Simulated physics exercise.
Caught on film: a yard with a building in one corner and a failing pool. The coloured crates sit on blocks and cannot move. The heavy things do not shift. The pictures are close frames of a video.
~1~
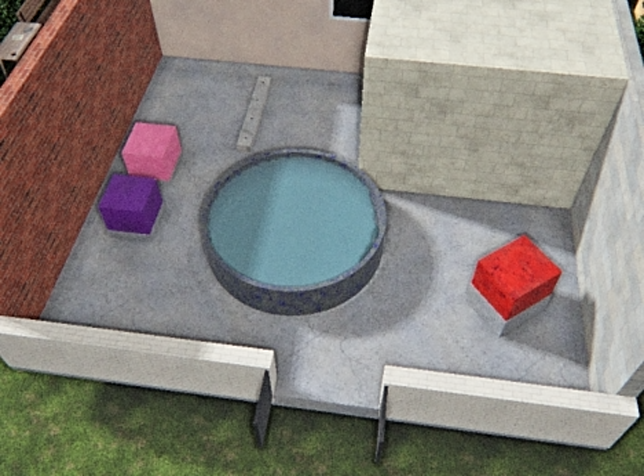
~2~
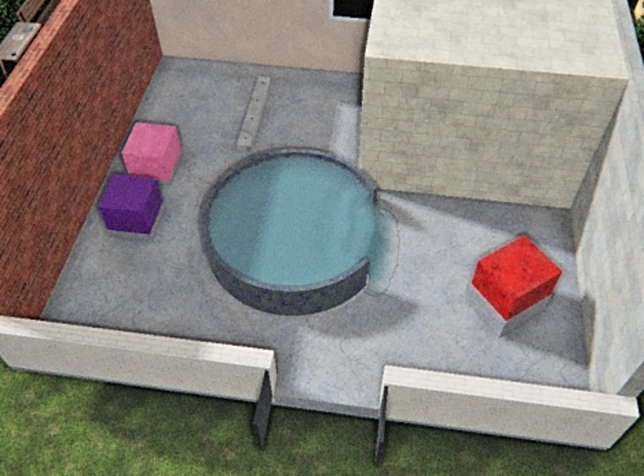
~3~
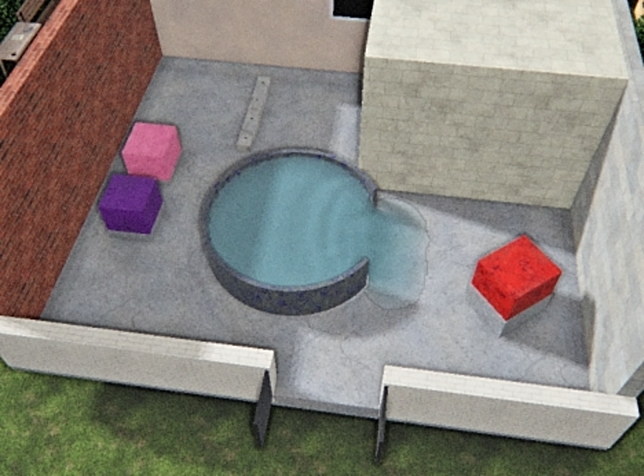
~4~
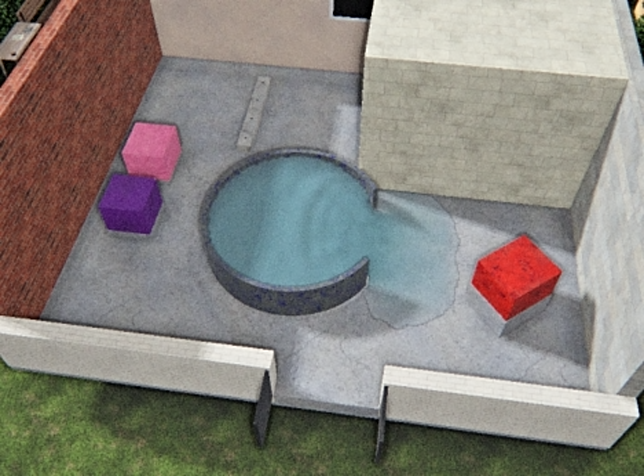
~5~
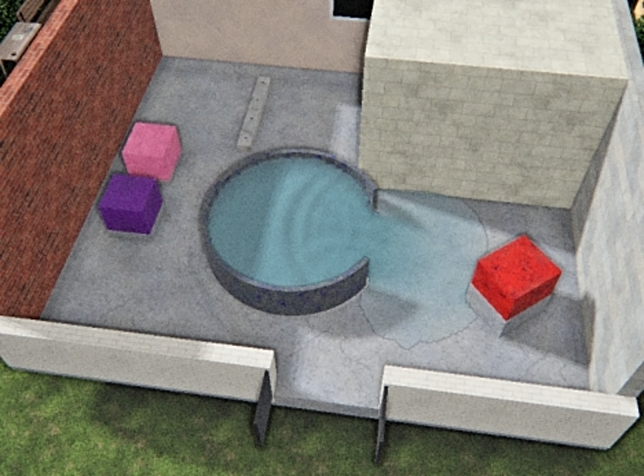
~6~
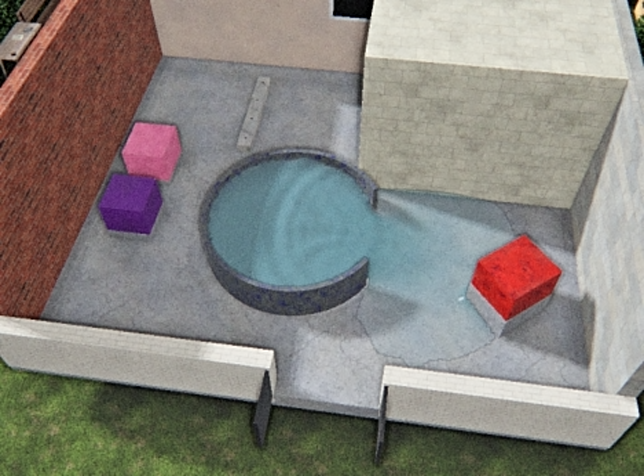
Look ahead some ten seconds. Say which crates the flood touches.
In the end: The red crate escapes dry; the purple crate escapes dry; the pink crate escapes dry.
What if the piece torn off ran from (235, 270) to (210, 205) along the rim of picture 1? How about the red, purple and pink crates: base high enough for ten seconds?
Then: Red crate escapes it; purple crate ends up wet; pink crate is topped.
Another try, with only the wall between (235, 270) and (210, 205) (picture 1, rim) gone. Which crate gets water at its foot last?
That is the red-painted one.
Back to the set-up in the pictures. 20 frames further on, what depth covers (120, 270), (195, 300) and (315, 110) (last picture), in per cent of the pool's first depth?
About 0, 0 and 0 per cent.
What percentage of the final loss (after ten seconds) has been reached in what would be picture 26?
Roughly 0 per cent.
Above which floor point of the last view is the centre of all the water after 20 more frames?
At about (402, 268).
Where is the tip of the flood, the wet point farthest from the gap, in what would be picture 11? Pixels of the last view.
At about (568, 404).
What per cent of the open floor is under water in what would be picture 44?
Roughly 50 per cent.
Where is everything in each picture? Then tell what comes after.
The pool at (294, 217) is whole and still, in the first picture.
The front is at (369, 291), out from the gap at (379, 241), in the second picture.
Water pours out at (379, 243) and has run to (398, 204), in the third picture.
Water pours out at (379, 244) and has run to (443, 306), in the fourth picture.
The front is at (472, 313), out from the gap at (379, 244), in the fifth picture.
The front is at (503, 221), out from the gap at (379, 243), in the sixth picture.
A moment on, water covers 25 % of the floor; the red crate water round its plinth, the purple crate not reached, the pink crate not reached.
Next, water covers 25 % of the floor; the red crate water round its plinth, the purple crate not reached, the pink crate not reached.
Then, water covers 30 % of the floor; the red crate water round its plinth, the purple crate not reached, the pink crate not reached.
Later, water covers 50 % of the floor; the red crate water round its plinth, the purple crate not reached, the pink crate not reached.
In the end, water covers 70 % of the floor; the red crate stayed above the water, the purple crate stayed above the water, the pink crate stayed above the water.
